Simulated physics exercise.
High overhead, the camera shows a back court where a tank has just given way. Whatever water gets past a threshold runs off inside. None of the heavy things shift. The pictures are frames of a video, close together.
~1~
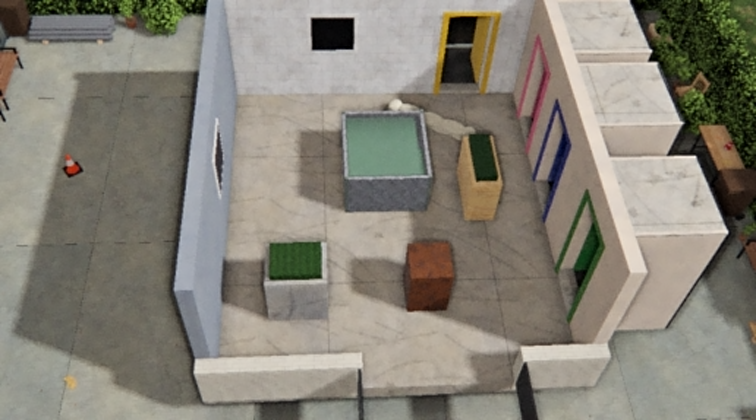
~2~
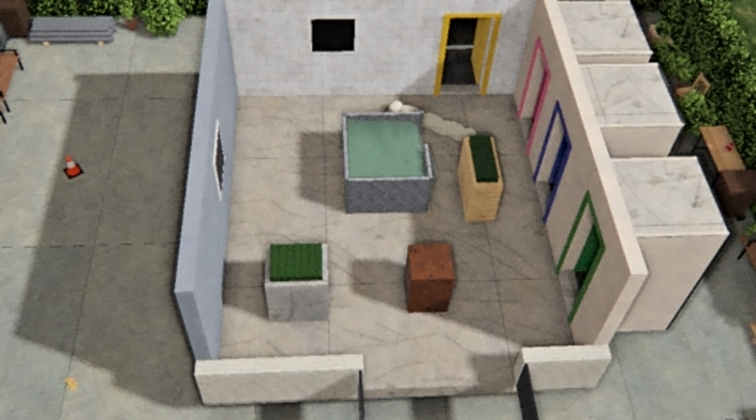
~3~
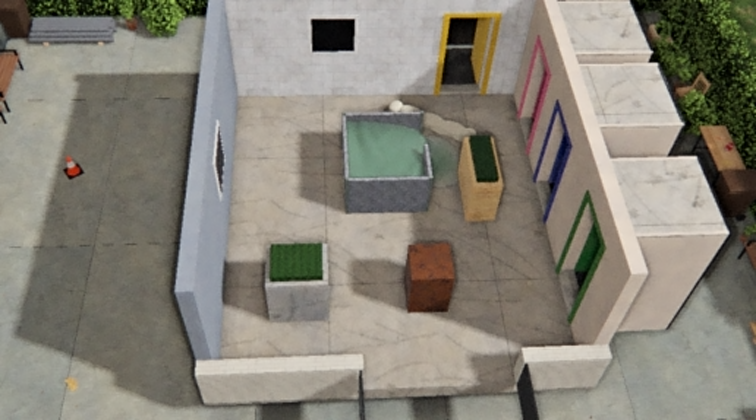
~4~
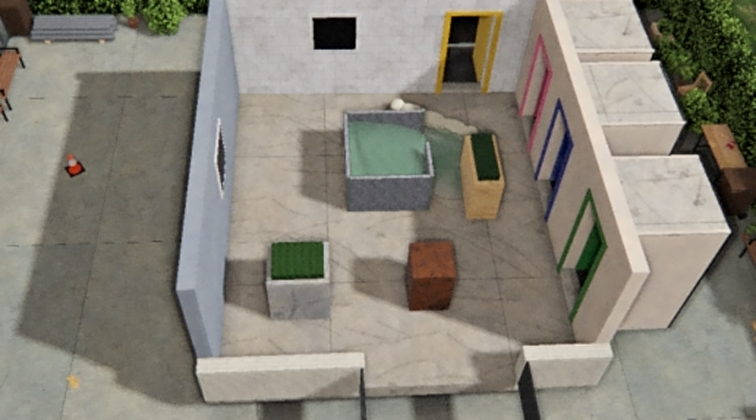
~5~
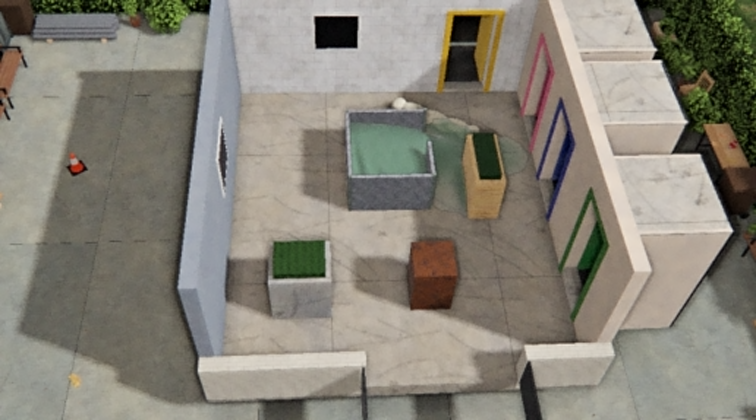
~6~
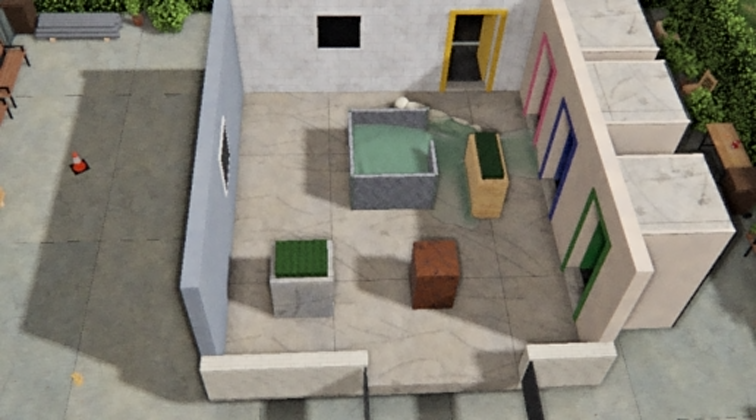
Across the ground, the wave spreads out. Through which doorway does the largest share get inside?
The pink doorway.
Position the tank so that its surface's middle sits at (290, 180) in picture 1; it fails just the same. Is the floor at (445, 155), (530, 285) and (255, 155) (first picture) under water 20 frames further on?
Log, spots in order: Taken by the flood / taken by the flood / unwetted.
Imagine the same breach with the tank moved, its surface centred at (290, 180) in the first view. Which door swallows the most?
My answer is the pink one.
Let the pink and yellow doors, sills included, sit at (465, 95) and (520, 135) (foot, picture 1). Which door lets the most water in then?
Looks like it's the yellow-painted one.
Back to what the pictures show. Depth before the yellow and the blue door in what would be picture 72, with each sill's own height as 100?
In order: Roughly 90 and 90 in a hundred.
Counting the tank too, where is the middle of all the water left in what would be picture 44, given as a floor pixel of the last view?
About (433, 187) in the last view.
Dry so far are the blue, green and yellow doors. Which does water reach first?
Result: The one in blue.
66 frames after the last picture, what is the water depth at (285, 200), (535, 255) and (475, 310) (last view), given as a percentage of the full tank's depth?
Respectively 2, 4 and 6 per cent.
A moment on, water covers 25 % of the floor; pink door a lot in, yellow door not reached, green door not reached, blue door wet at the sill, nothing in.
Next, water covers 40 % of the floor; pink door a lot in, yellow door a trickle in, green door wet at the sill, nothing in, blue door some in.
Then, water covers 55 % of the floor; pink door a lot in, yellow door a trickle in, green door wet at the sill, nothing in, blue door some in.
Later, water covers 60 % of the floor; pink door a lot in, yellow door a trickle in, green door wet at the sill, nothing in, blue door a lot in.
In the end, water covers 90 % of the floor; pink door a lot in, yellow door some in, green door wet at the sill, nothing in, blue door a lot in; the pink door has let in the most.
